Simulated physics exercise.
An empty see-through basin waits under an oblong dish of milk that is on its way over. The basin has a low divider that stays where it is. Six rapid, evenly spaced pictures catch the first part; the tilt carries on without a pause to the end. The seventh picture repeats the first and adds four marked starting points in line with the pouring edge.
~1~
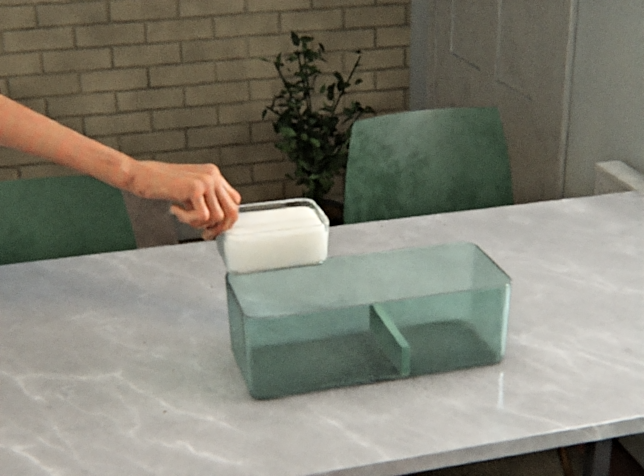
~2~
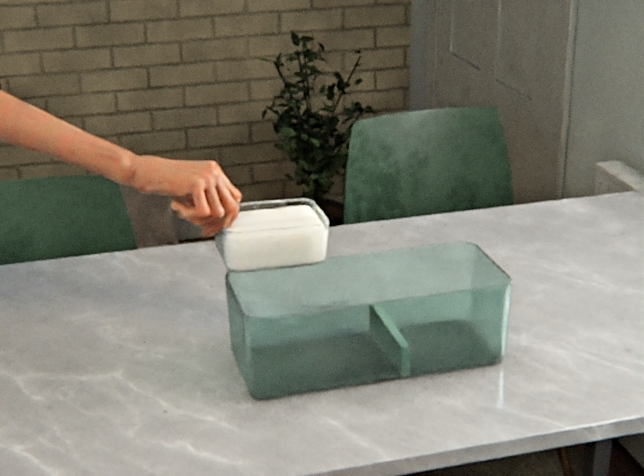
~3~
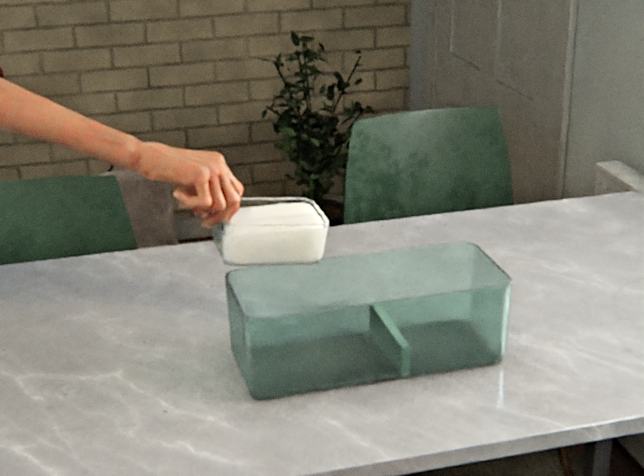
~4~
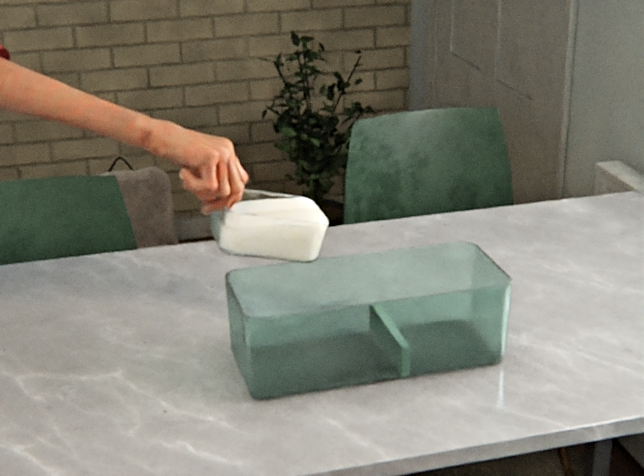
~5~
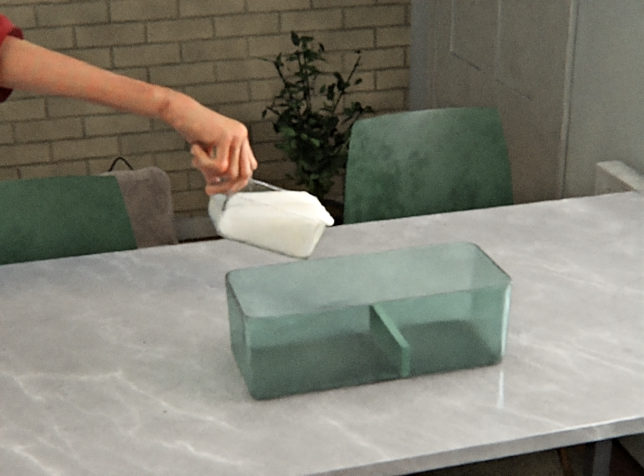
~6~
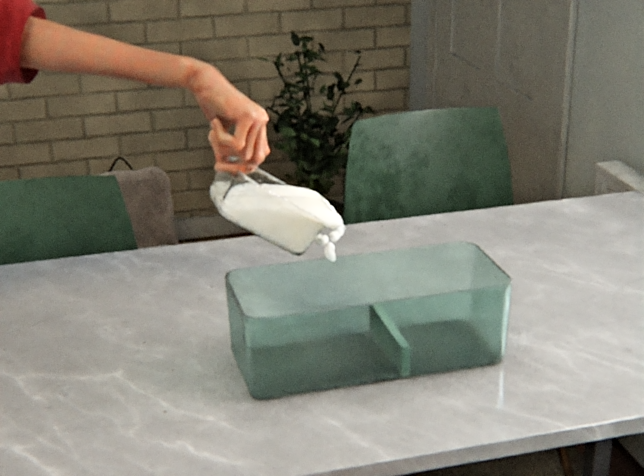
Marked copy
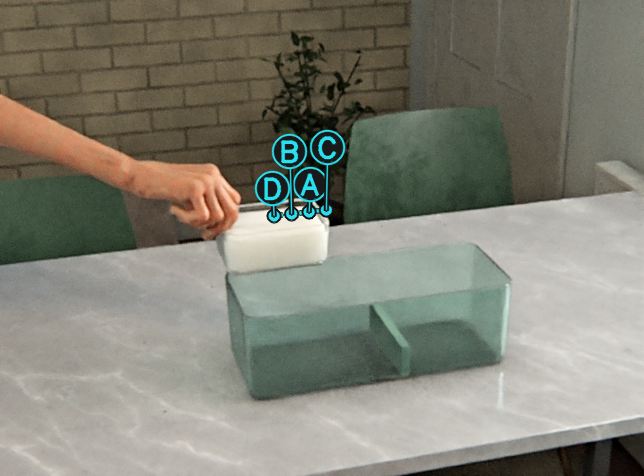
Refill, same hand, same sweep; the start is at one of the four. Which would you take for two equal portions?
Choose A.
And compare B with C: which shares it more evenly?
C it is.
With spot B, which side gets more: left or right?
The left side.
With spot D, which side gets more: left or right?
More ends on the left.
On the marked copy, A at (309, 211); B at (291, 213); C at (326, 210); D at (274, 215).
If A is chosen, about 48 % ends left of the wall and 51 % right of it.
If B is chosen, about 85 % ends left of the wall and 14 % right of it.
If C is chosen, about 26 % ends left of the wall and 72 % right of it.
If D is chosen, about 93 % ends left of the wall and 5 % right of it.
